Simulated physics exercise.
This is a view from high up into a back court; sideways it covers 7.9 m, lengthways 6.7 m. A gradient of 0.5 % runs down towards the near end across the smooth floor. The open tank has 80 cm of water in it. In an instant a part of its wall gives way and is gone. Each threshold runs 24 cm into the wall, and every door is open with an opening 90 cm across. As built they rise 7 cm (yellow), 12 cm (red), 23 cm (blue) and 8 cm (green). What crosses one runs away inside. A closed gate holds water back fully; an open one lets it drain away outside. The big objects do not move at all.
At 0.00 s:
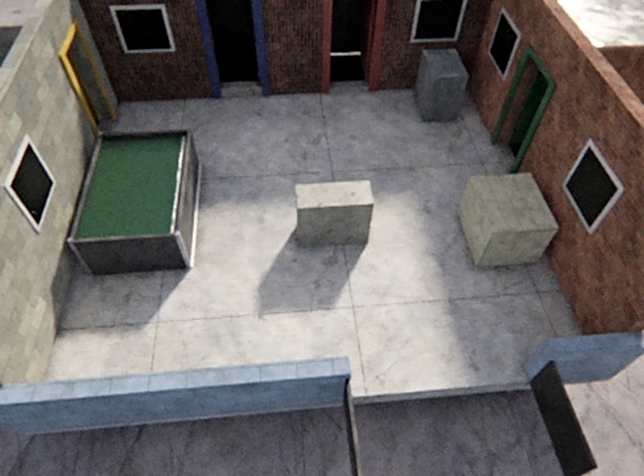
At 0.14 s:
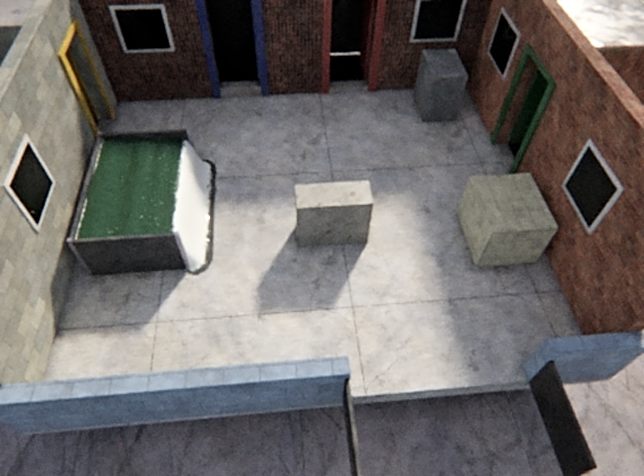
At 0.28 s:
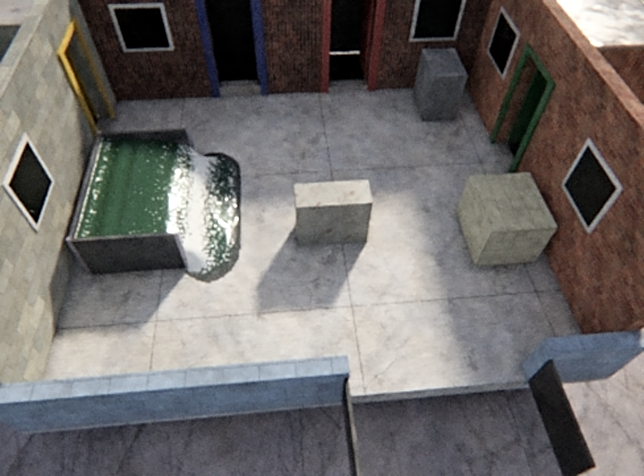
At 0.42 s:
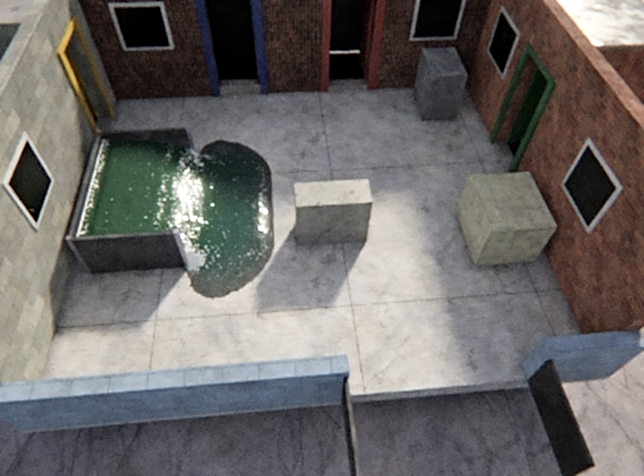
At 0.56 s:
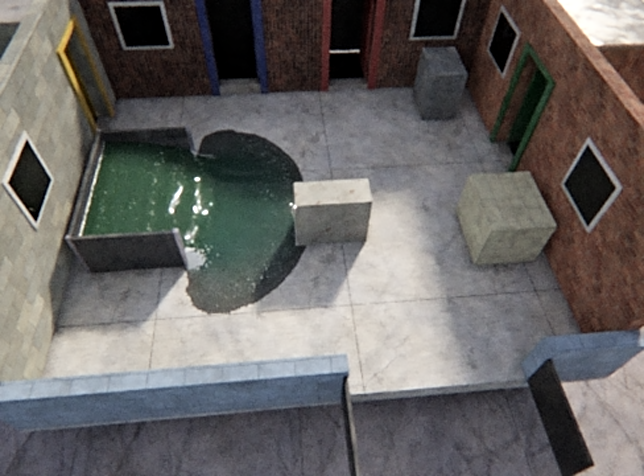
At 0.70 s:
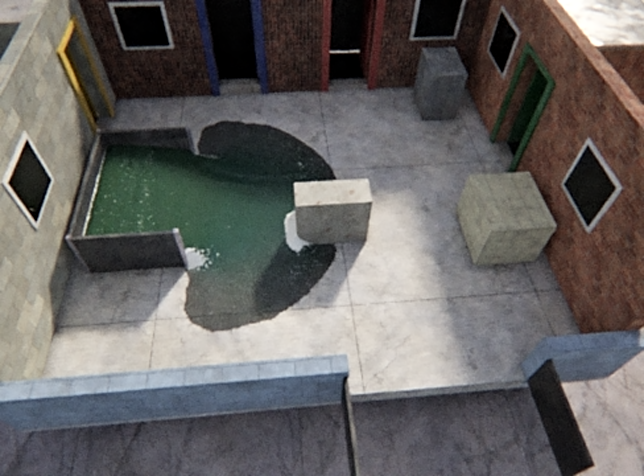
We see a walled courtyard from above, where the right side of an open tank of green water gives way; water pours out, spreads across the pale floor in a widening pool, and wraps around the central block.
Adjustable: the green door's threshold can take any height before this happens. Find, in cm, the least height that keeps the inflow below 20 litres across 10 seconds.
The least height is about 23 cm.
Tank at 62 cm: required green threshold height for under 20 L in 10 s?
Required height: Approx. 17 cm.
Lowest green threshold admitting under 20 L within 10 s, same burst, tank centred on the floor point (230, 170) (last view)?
32 cm or thereabouts.
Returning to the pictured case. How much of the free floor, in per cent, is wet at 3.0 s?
About 70 per cent.
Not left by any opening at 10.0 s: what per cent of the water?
Roughly 68 percent of the water remains.
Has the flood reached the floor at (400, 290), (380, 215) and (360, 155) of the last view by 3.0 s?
Status: Submerged / submerged / submerged.
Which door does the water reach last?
Last in order comes the yellow door.
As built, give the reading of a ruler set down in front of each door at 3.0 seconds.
Centimetres: Yellow = 0, red = 8, blue = 1, green = 25.
After 1.4 s water covers 45 % of the floor, deepest (44 cm) near (291, 231); it has not reached the green door.
After 3.0 s water covers 70 % of the floor, deepest (32 cm) near (461, 86); 25 cm at the green door, 136 litres in over its 8 cm threshold.
After 10.0 s water covers 95 % of the floor, deepest (8 cm) near (583, 357); 5 cm at the green door, 251 litres in over its 8 cm threshold.
At the green door as built, the water arrived by 1.7 s and peaked near 25 cm at 2.6 s.
Run again over the same 10 s with other heights there, 51 litres in over 19 cm, 9 litres over 26 cm. The limit of 20 litres is kept from about 23 cm up.
